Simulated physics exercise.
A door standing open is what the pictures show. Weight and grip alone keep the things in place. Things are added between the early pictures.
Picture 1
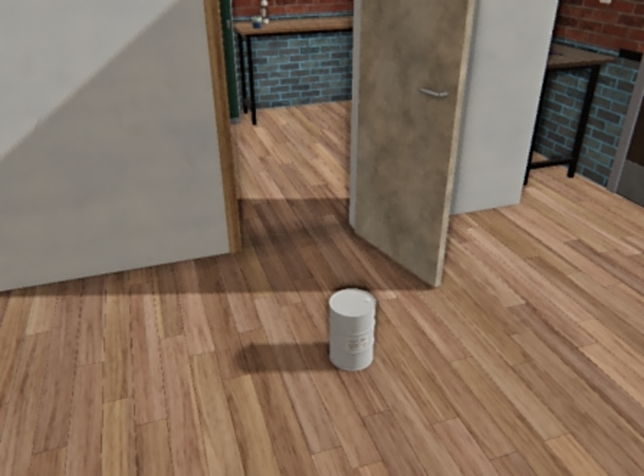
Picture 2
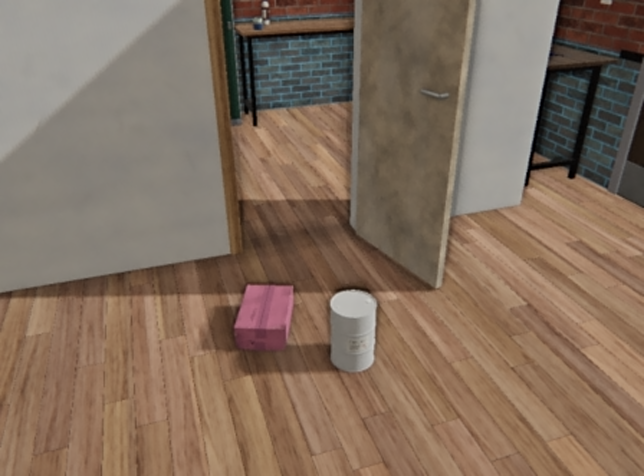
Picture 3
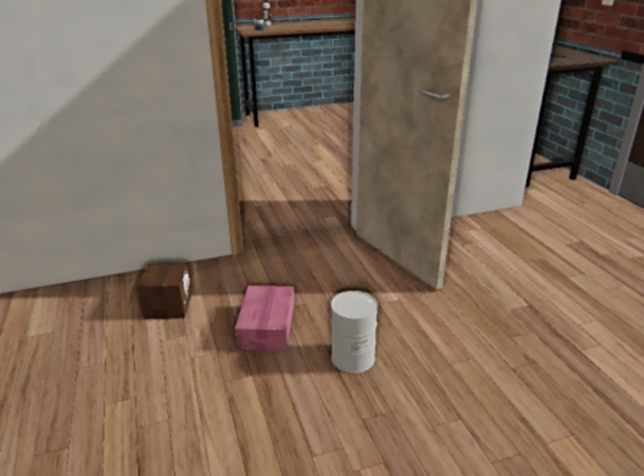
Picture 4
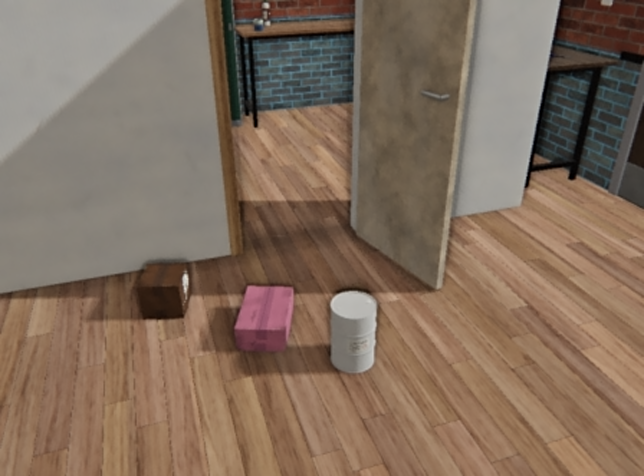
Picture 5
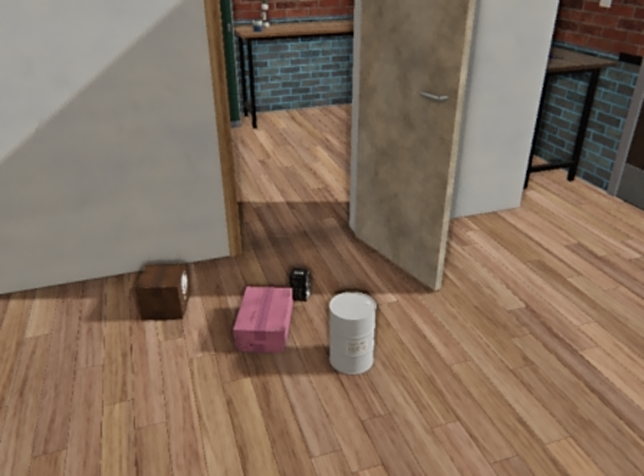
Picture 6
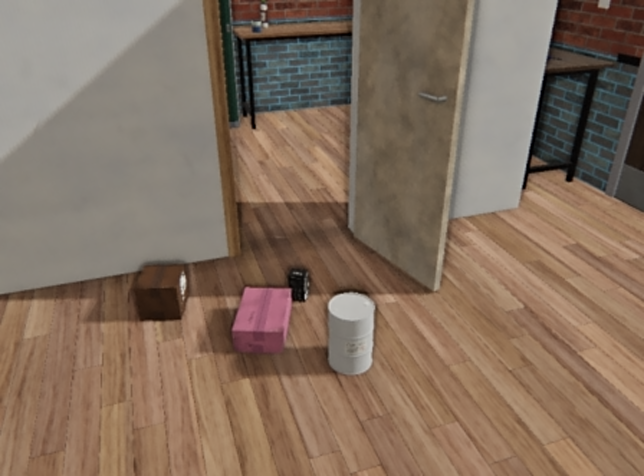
A room with a wood-plank floor is seen from slightly above, facing a wide-open door, with pale walls either side and a blue brick wall and tables beyond. A white canister stands in front of the doorway. A pink box appears to its left, then a brown parcel farther left, then a small black object behind them, while the door stays still and the view barely shifts.
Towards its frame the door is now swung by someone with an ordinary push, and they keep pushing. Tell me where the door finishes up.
My bet is the door will touch the frame.
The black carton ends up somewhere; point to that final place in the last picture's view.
Around (257, 278).
Then, 0.80 s on from there, door 51° open.
Then, 1.00 s on from there, door 33° open; black carton shifted well along near (267, 280).
In the end, door 0° open; moved from the start, black carton; the other 3 unmoved. At the end, from the last picture's camera, black carton near (257, 278).
